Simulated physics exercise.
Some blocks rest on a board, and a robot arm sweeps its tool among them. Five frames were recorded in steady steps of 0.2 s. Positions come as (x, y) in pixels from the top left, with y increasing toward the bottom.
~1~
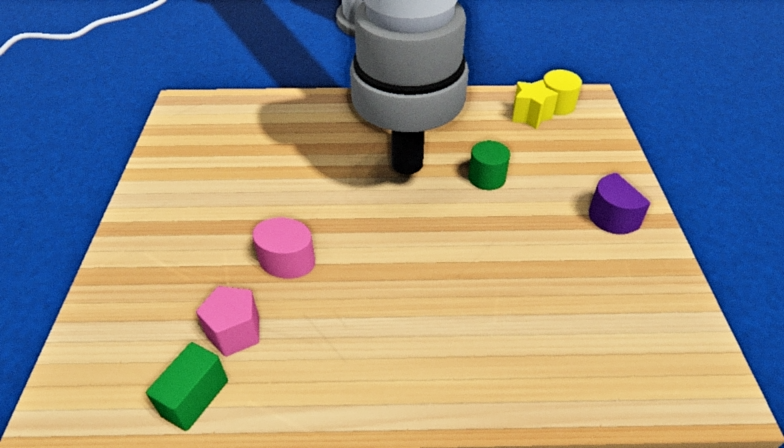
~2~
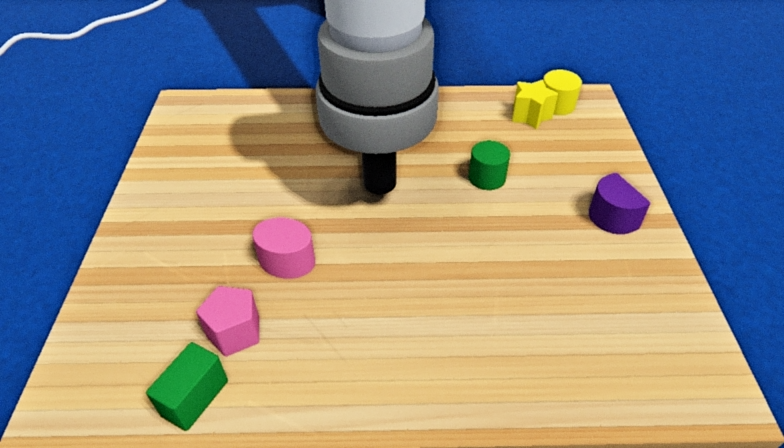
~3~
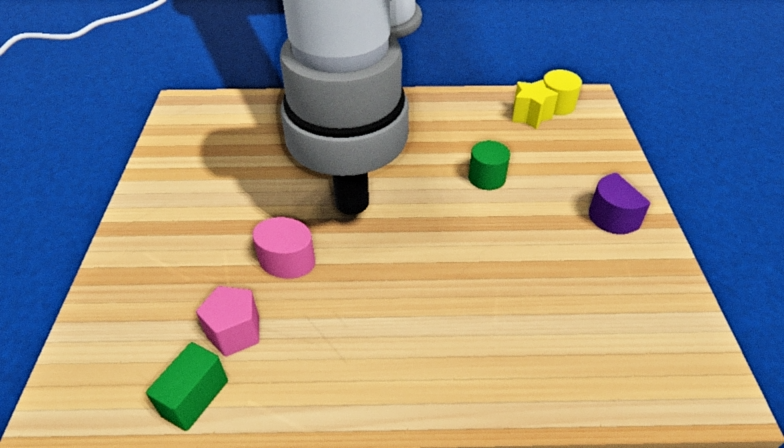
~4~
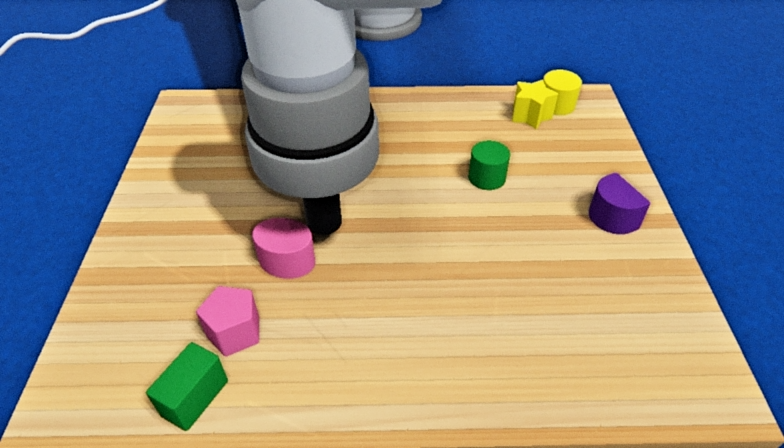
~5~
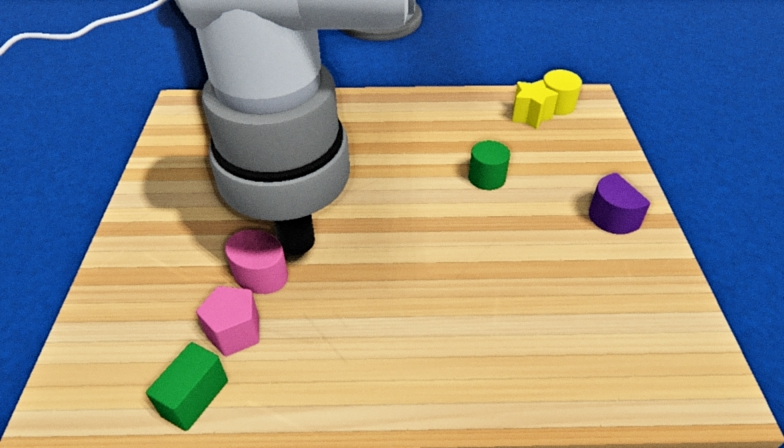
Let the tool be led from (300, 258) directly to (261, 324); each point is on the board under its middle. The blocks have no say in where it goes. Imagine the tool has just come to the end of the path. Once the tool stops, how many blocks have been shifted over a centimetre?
The count is two.
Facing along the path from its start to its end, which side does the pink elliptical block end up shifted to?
The right-hand side.
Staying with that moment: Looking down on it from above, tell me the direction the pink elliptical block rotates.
That block twists clockwise.
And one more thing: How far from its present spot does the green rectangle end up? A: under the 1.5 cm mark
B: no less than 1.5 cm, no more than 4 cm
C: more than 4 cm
Choice A: Under the 1.5 cm mark.
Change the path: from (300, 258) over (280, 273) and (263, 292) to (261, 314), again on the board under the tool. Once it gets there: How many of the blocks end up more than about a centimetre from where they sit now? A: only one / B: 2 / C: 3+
The answer is B.
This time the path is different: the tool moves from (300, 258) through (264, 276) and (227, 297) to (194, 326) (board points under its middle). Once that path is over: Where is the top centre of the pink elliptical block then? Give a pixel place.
It will likely be found at (147, 283).
The first path, step by step. Halfway along, tool at (278, 274); pink elliptical block at (231, 262), turned 50° clockwise.
At the end, tool at (257, 309); green rectangle unmoved; pink pentagonal block at (208, 320); pink elliptical block at (228, 263), turned 55° clockwise.
